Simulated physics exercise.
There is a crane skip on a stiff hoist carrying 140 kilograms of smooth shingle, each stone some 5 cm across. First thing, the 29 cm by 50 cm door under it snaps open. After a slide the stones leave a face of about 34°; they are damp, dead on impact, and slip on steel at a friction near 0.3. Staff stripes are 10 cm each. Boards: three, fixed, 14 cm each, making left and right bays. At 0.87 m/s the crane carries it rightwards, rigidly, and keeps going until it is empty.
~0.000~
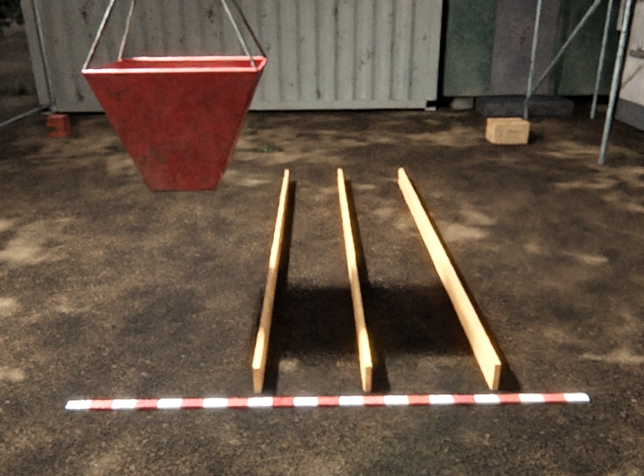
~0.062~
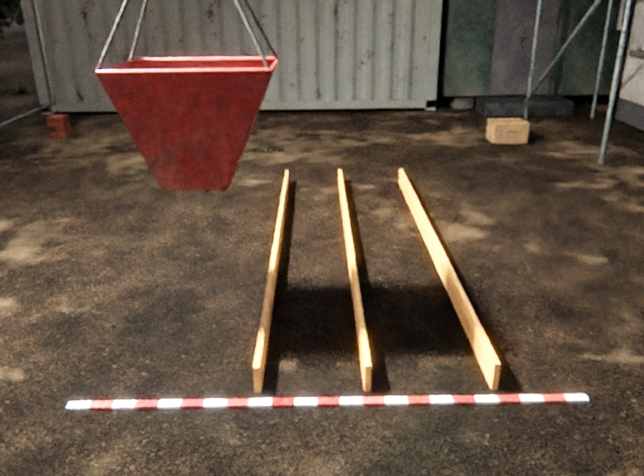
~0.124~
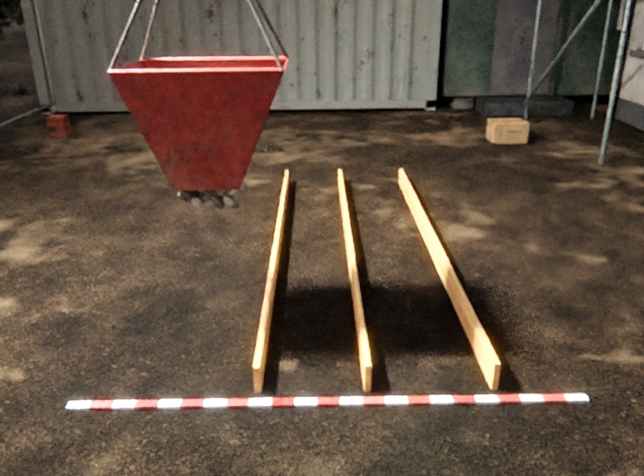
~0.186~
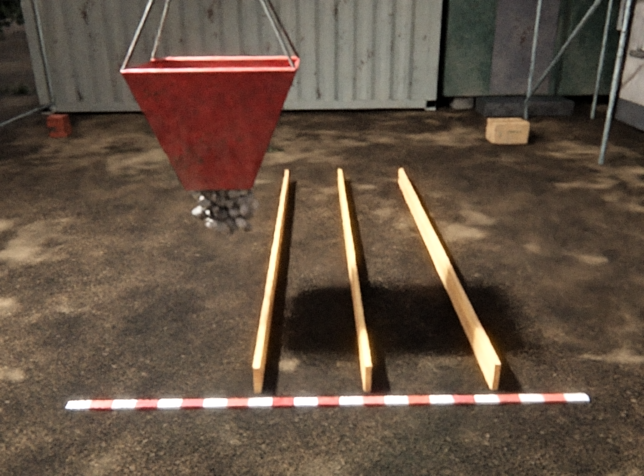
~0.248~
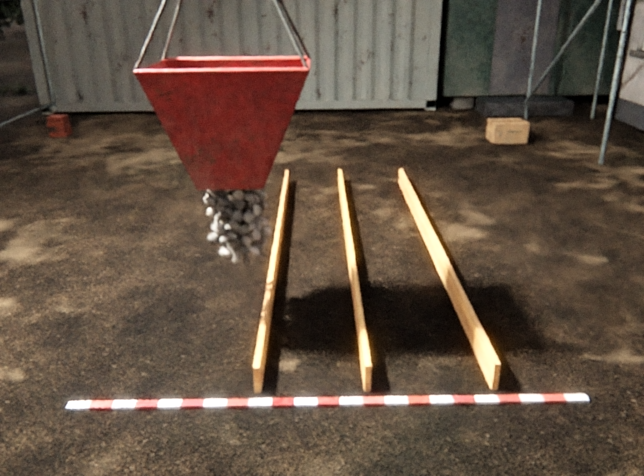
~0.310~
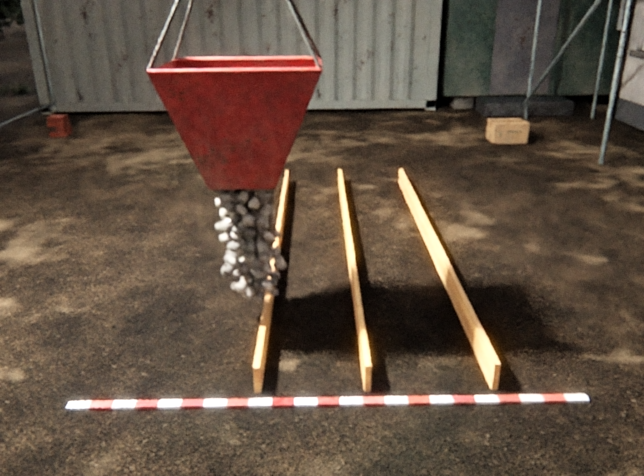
A red hopper hung from rods and moved slowly to the right above three wooden boards on dark ground, then grey stones began pouring from its bottom in a lengthening stream.
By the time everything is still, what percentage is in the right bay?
About 10 per cent is there.
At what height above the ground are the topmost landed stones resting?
The topmost stones rest about 22 cm above the ground.
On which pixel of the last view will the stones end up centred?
I'd say close to pixel (316, 316).
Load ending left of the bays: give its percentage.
I'd put it at roughly 10 per cent.
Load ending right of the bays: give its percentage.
Share of load: Near 0 %.
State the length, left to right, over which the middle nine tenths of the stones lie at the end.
Around 90 centimetres.
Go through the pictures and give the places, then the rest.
In the first picture, the outlet is at (182, 179); nothing has dropped yet.
In the second picture, the outlet is at (194, 179); 3 % is out.
The third picture shows outlet at (206, 179), the stream shows down to (227, 194); 90 % still inside.
The fourth picture shows outlet at (218, 179), the stream shows down to (235, 219); 81 % still inside.
The fifth picture shows outlet at (230, 179), the stream shows down to (244, 250); 71 % still inside.
The sixth picture shows outlet at (241, 178), the stream shows down to (258, 286); 60 % still inside.
After 0.7 s, 0 % in the crane skip, 10 % falling or lying left of the bays, 89 % falling or lying in the left bay; the stones farthest right are at (355, 305).
After 1.1 s, 0 % in the crane skip, 11 % falling or lying left of the bays, 80 % falling or lying in the left bay, 9 % falling or lying in the right bay; the stones farthest right are at (445, 318).
After 1.7 s, 0 % in the crane skip, 11 % falling or lying left of the bays, 80 % falling or lying in the left bay, 9 % falling or lying in the right bay; the stones farthest right are at (451, 306).
After 2.6 s, 0 % in the crane skip, 11 % falling or lying left of the bays, 80 % falling or lying in the left bay, 10 % falling or lying in the right bay; the stones farthest right are at (451, 306).
After 4.5 s, 0 % in the crane skip, 11 % left of the bays, 80 % in the left bay, 10 % in the right bay; the stones farthest right are at (451, 306).
